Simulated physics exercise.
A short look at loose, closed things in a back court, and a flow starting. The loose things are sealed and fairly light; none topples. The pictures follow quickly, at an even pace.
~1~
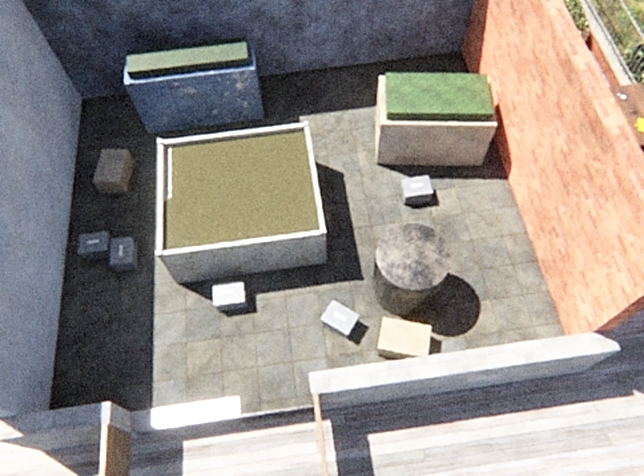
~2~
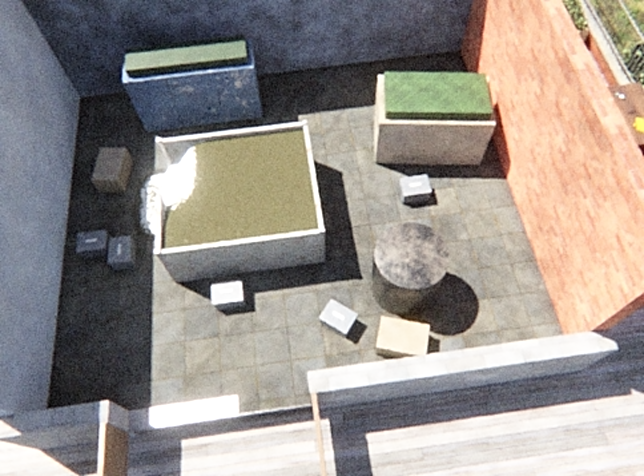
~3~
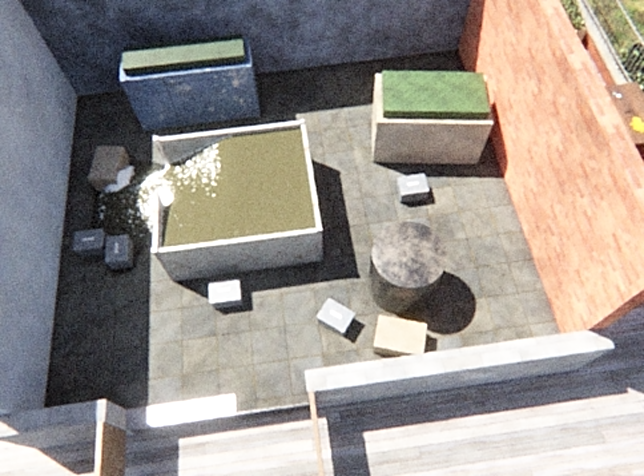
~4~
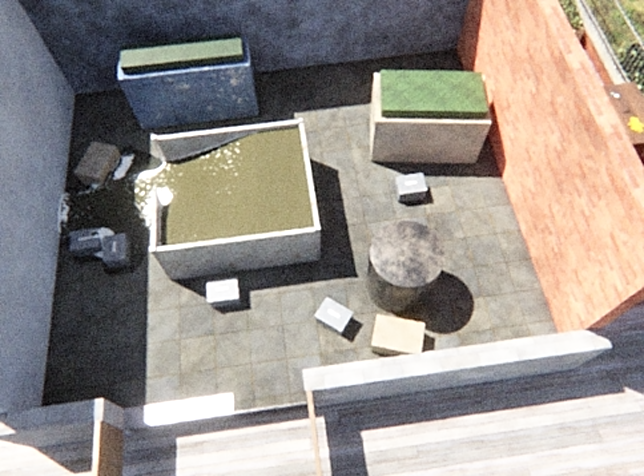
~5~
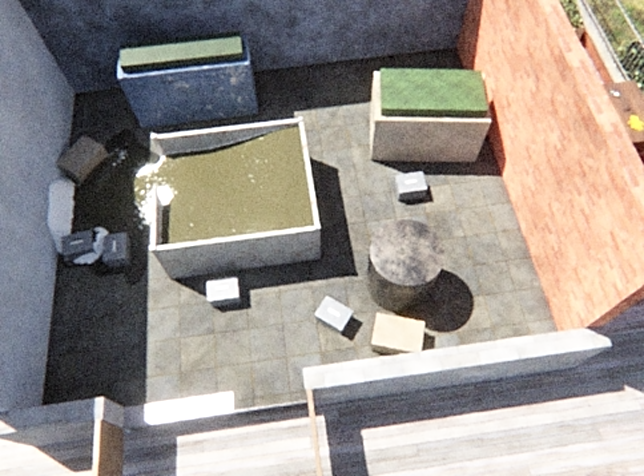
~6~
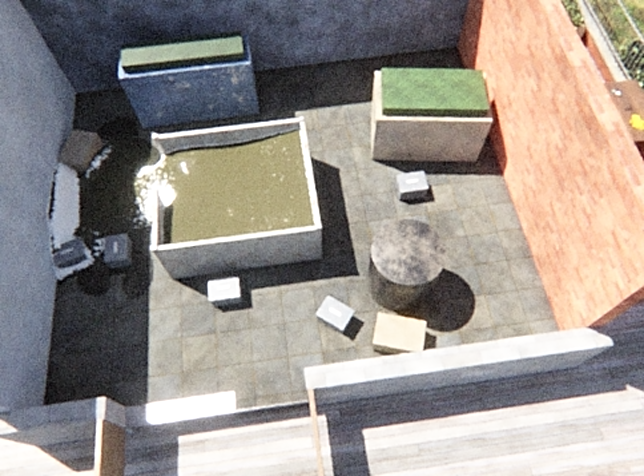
Water pours over the tank's left side and pushes a few boxes toward the left wall.
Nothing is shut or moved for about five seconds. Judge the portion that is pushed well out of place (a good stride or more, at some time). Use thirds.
It is under a third.
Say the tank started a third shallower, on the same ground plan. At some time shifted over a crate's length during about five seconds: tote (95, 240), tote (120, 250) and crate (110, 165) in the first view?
In turn: Moved that far, less than that, moved that far.
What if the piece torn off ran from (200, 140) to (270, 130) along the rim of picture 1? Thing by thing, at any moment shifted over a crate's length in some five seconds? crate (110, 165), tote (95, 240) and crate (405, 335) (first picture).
In turn: That far or more, that far or more, under that.
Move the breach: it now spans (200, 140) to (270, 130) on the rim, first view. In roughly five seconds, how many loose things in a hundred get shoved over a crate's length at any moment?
Close to 40 %.
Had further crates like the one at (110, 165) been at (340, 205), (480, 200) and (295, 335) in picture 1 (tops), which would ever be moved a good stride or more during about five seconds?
In turn: Short of that, under that, not that far.
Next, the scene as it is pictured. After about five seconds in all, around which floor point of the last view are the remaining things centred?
Roughly at (307, 245).
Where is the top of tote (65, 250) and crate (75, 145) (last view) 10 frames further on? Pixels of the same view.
Roughly at (144, 382) and (118, 81).
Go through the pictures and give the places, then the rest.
The first frame shows a crate at (110, 165), on the bottom; a tote at (93, 242) rests on the ground; 0 of 8 have shifted.
The second frame shows a crate at (109, 164) rests on the ground; a tote at (92, 241), on the bottom; 0 of 8 have shifted.
The third frame shows a crate at (106, 162), on the bottom; a tote at (89, 239), on the bottom; 0 of 8 have shifted.
The fourth frame shows a crate at (95, 159) rests on the ground, close to its start; a tote at (85, 239) rests on the ground; 1 of 8 have shifted.
The fifth frame shows a crate at (79, 154) rests on the ground, a stride from its start; a tote at (77, 242), on the bottom, close to its start; 2 of 8 have shifted.
The sixth frame shows a crate at (77, 147) rests on the ground, a stride from its start; a tote at (67, 251) rests on the ground, a stride from its start; 2 of 8 have shifted.
A moment on, 2 of 8 are well off their spots; 1 afloat.
Next, 2 of 8 are well off their spots; 1 afloat.
Later, 2 of 8 are well off their spots; 1 afloat.
In the end, 2 of 8 are well off their spots, and 2 have been at some point; 1 afloat.
